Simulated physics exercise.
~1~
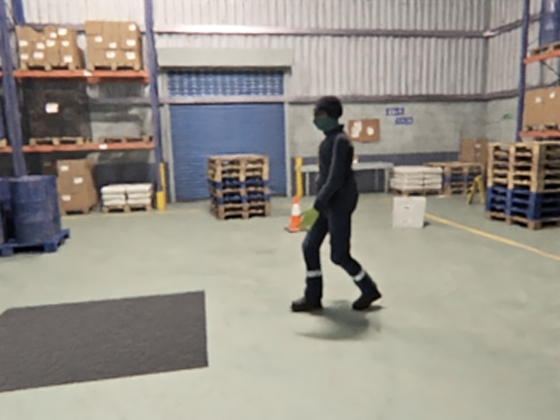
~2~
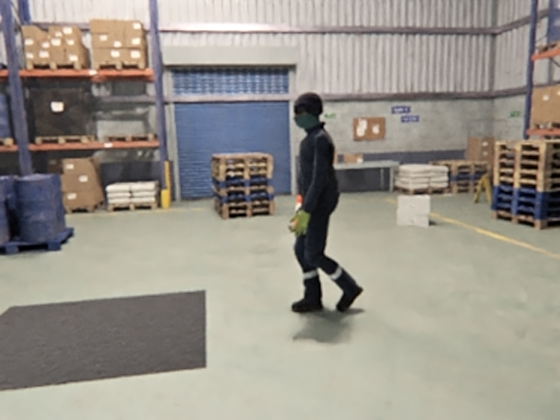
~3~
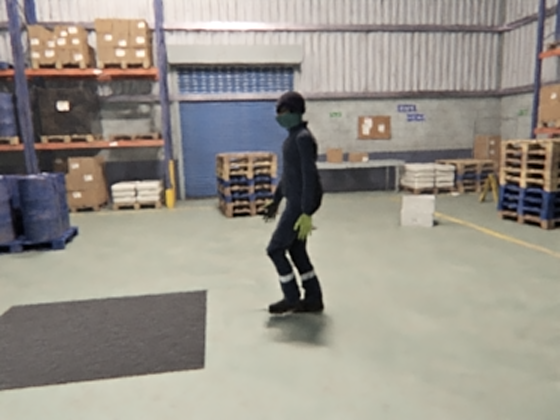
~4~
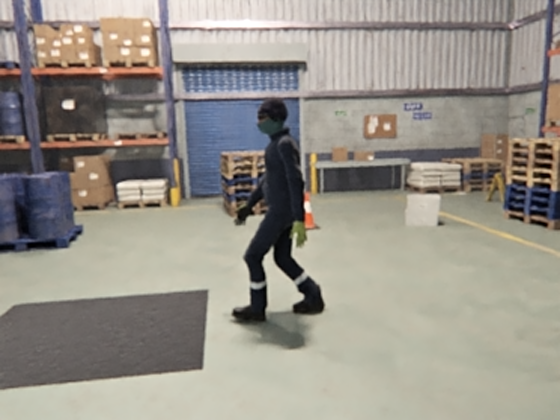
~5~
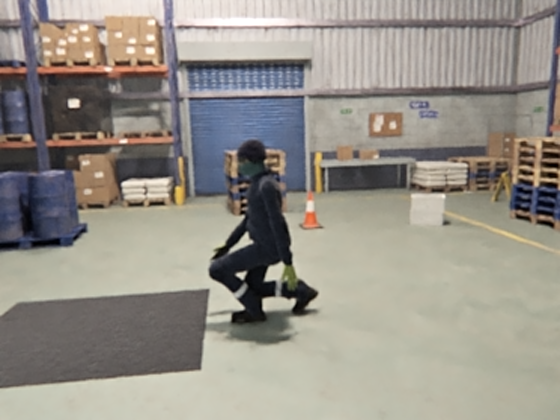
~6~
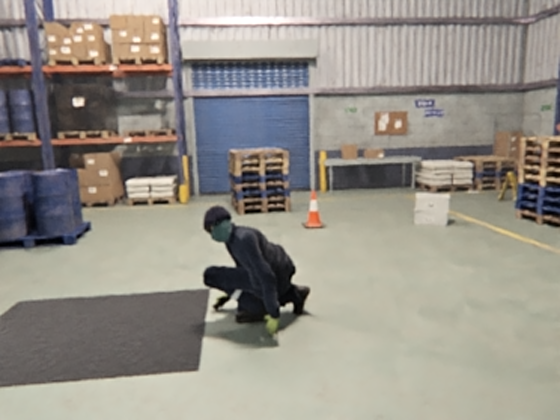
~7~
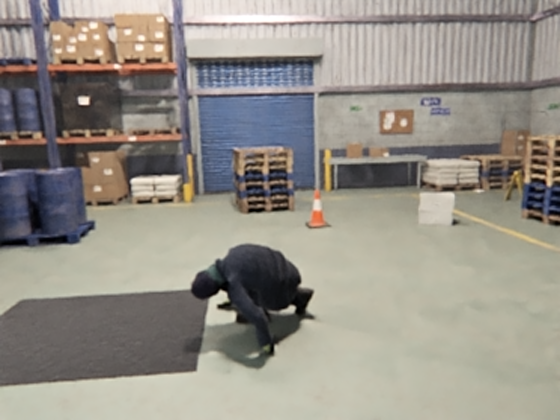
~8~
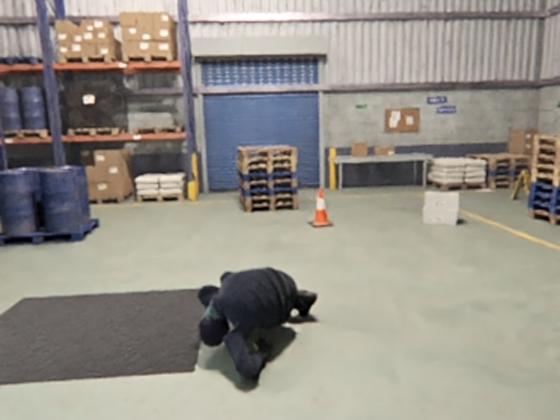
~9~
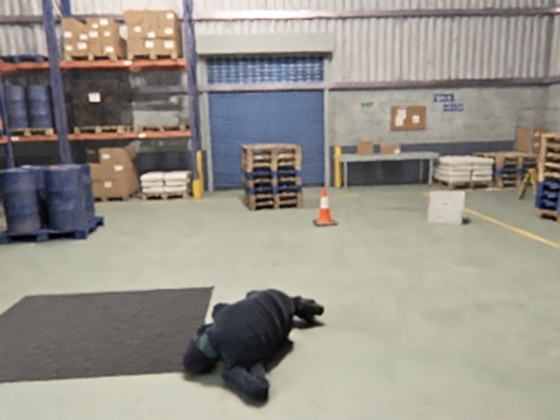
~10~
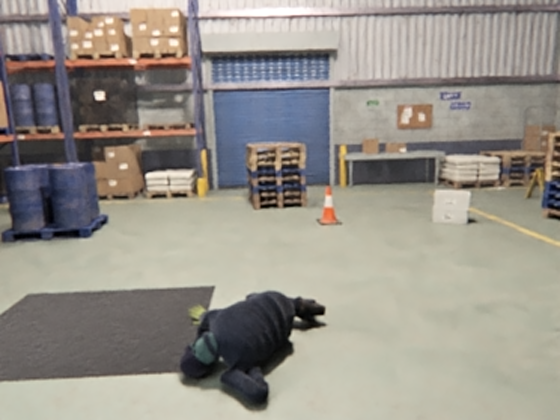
In a warehouse, a person in dark clothes and a face covering walked left toward a black mat, sank to their knees, pitched forward onto the floor and ended up lying still in a heap just beside the mat's near edge.
